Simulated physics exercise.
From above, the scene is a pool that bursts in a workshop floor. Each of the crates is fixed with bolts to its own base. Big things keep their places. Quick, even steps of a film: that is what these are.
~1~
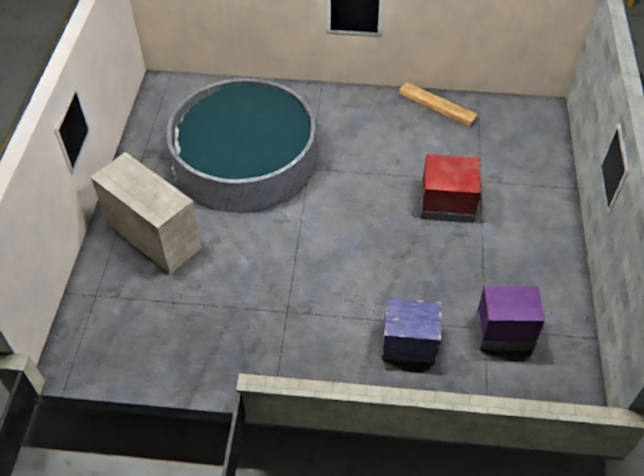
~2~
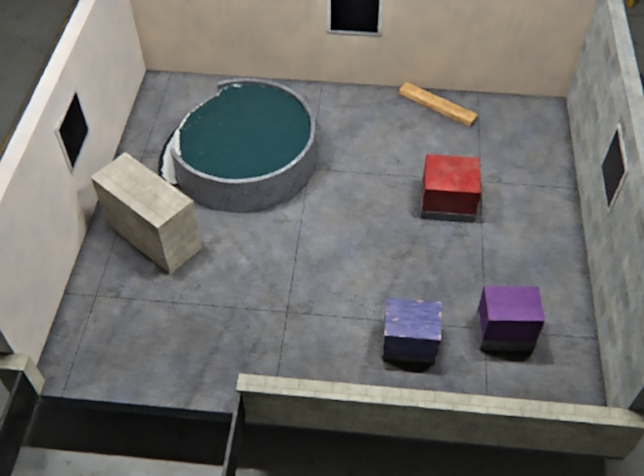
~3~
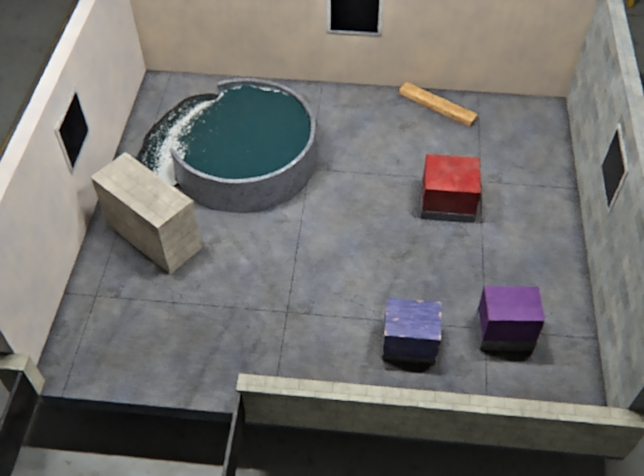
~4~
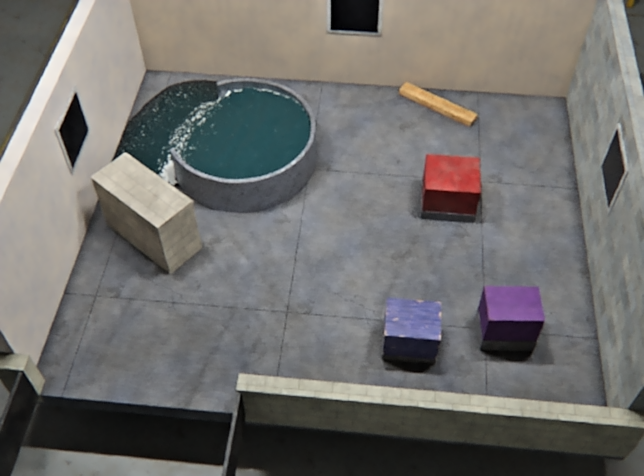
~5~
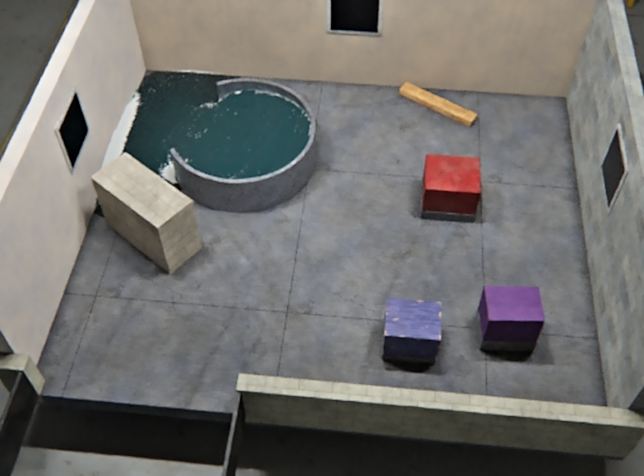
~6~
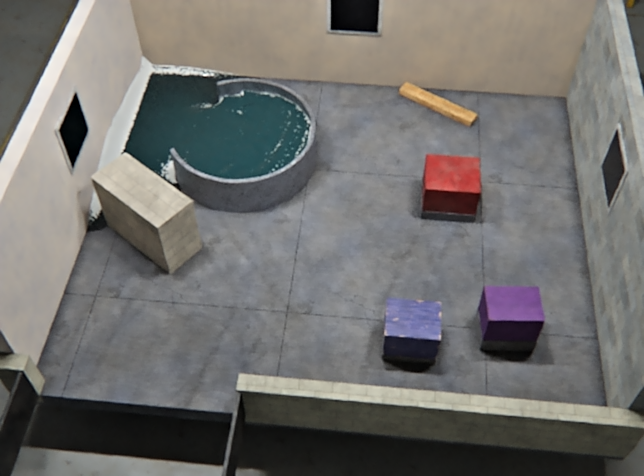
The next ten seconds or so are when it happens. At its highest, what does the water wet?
One by one: The blue crate is spared; the red crate is spared; the purple crate is spared.
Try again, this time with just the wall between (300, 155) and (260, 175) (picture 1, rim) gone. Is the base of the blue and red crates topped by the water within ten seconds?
The blue crate is reached; the red crate is not reached.
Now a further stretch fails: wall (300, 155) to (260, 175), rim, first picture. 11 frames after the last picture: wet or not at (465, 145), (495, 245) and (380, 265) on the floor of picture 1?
Read off point by point, the answer is not soaked, soaking, soaking.
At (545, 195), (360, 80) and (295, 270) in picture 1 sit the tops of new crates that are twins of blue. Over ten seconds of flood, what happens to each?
Well, the first one is never reached, the second goes wet, and the third is never reached.
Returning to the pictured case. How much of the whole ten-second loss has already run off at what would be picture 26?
My figure: 30 percent.
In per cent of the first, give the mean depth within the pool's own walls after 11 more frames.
About 40 %.
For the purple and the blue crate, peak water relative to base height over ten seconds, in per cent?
Roughly 30 and 60 per cent respectively.
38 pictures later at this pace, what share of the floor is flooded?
Roughly 80 %.
A moment on, water covers 15 % of the floor; the blue crate not reached, the red crate not reached, the purple crate not reached.
Next, water covers 20 % of the floor; the blue crate not reached, the red crate not reached, the purple crate not reached.
Then, water covers 45 % of the floor; the blue crate not reached, the red crate not reached, the purple crate not reached.
Later, water covers 80 % of the floor; the blue crate water round its plinth, the red crate water round its plinth, the purple crate water round its plinth.
In the end, water covers 95 % of the floor; the blue crate stayed above the water, the red crate stayed above the water, the purple crate stayed above the water.
